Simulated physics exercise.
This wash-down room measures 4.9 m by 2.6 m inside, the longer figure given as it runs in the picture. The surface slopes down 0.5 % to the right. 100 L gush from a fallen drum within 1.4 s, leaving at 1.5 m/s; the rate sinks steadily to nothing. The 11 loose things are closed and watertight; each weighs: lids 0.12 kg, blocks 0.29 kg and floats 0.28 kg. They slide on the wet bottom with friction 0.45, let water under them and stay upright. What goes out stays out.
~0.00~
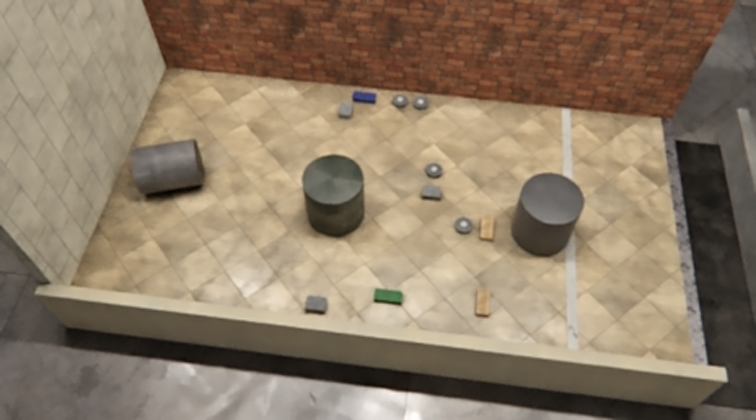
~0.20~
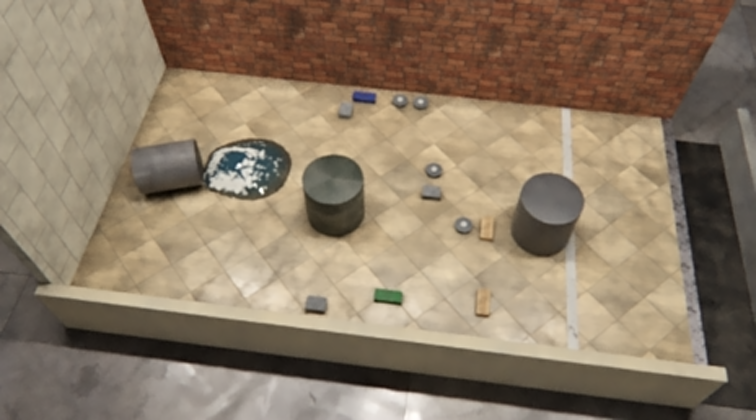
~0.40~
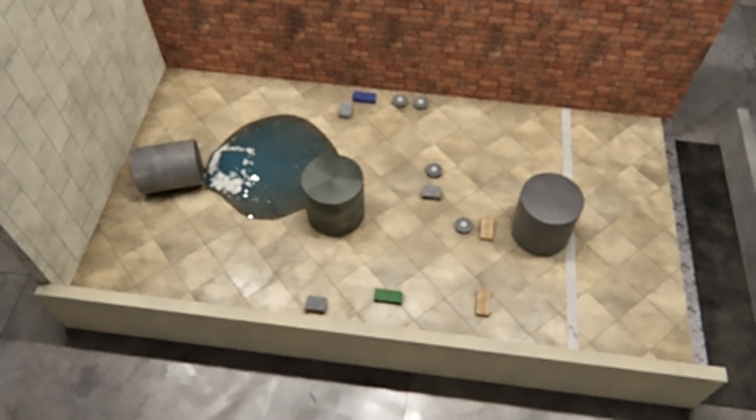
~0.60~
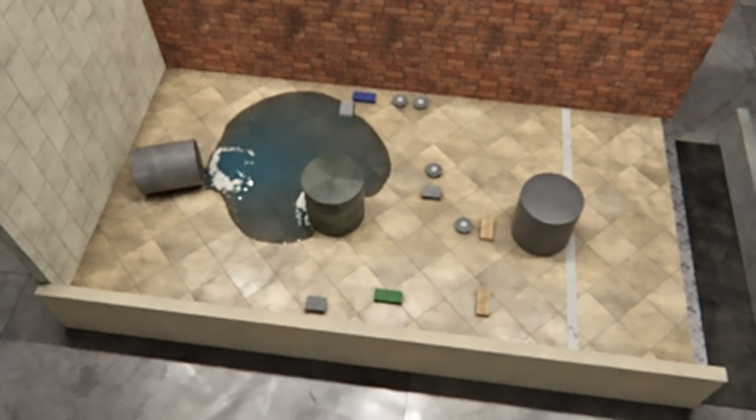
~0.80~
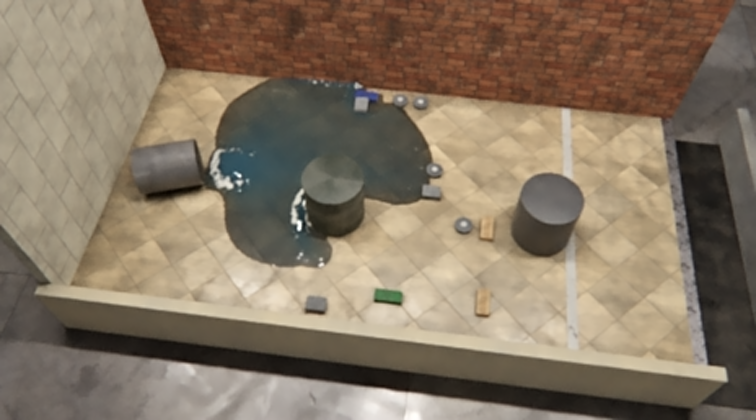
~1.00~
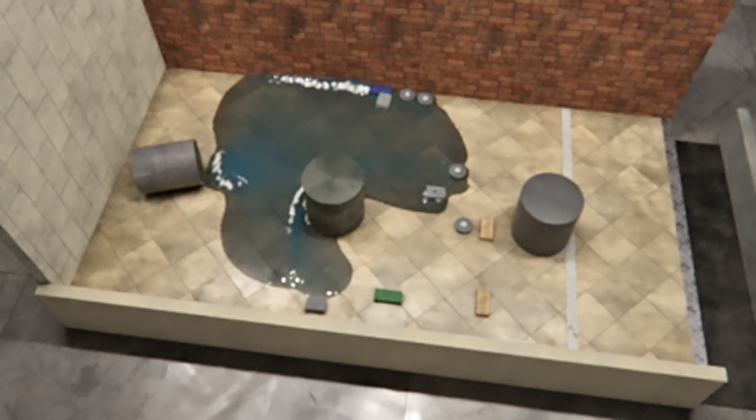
In the video, water pours from a pipe at the left of a tiled, walled room and spreads rightward around a dark cylinder, reaching the brick wall, then shifts the blue block and several small objects nearby slightly right.
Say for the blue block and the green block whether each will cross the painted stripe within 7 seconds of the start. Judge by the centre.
The blue block crosses; the green block falls short.
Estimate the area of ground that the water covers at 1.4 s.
Roughly 4.5 m2.
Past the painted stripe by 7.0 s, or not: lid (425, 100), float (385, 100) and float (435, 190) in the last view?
In that order: Beyond, beyond, short.
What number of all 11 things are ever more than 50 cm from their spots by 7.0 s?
That makes 7.
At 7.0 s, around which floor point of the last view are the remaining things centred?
Around (472, 265).
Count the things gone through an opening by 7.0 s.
I count 5.
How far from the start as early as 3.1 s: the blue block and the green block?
Roughly 250 and 20 cm by then.
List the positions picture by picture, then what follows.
The blue block at (364, 96) rests on the ground; the green block at (388, 295), on the bottom; water covers 0.0 m2; 0 of 11 have shifted, in the first frame.
The blue block at (364, 96), on the bottom; the green block at (388, 295), on the bottom; water covers 0.4 m2; 0 of 11 have shifted, in the second frame.
The blue block at (364, 96) rests on the ground; the green block at (388, 295) rests on the ground; 1.0 m2 under water; 0 of 11 have shifted, in the third frame.
The blue block at (364, 96) rests on the ground; the green block at (388, 295) rests on the ground; water covers 1.9 m2; 0 of 11 have shifted, in the fourth frame.
The blue block at (366, 95), on the bottom; the green block at (388, 295) rests on the ground; 2.8 m2 under water; 1 of 11 have shifted, in the fifth frame.
The blue block at (380, 89), afloat, 17 cm from its start; the green block at (388, 295) rests on the ground; water covers 3.7 m2; 5 of 11 have shifted, in the sixth frame.
After 1.4 s the blue block is near (419, 91), 0.5 m from its start, afloat; the green block is near (388, 295), 0.0 m from its start, aground; 0 of 11 are over the mark; 4 afloat.
After 3.1 s the blue block is near (627, 121), 2.5 m from its start, afloat; the green block is near (402, 279), 0.2 m from its start, aground; 5 of 11 are over the mark; 4 afloat.
After 4.9 s the blue block has gone out; the green block is near (402, 278), 0.2 m from its start, aground; 5 of 11 are over the mark; 1 afloat.
After 7.0 s the blue block has gone out; the green block is near (402, 278), 0.2 m from its start, aground; 5 of 11 are over the mark; 1 afloat.
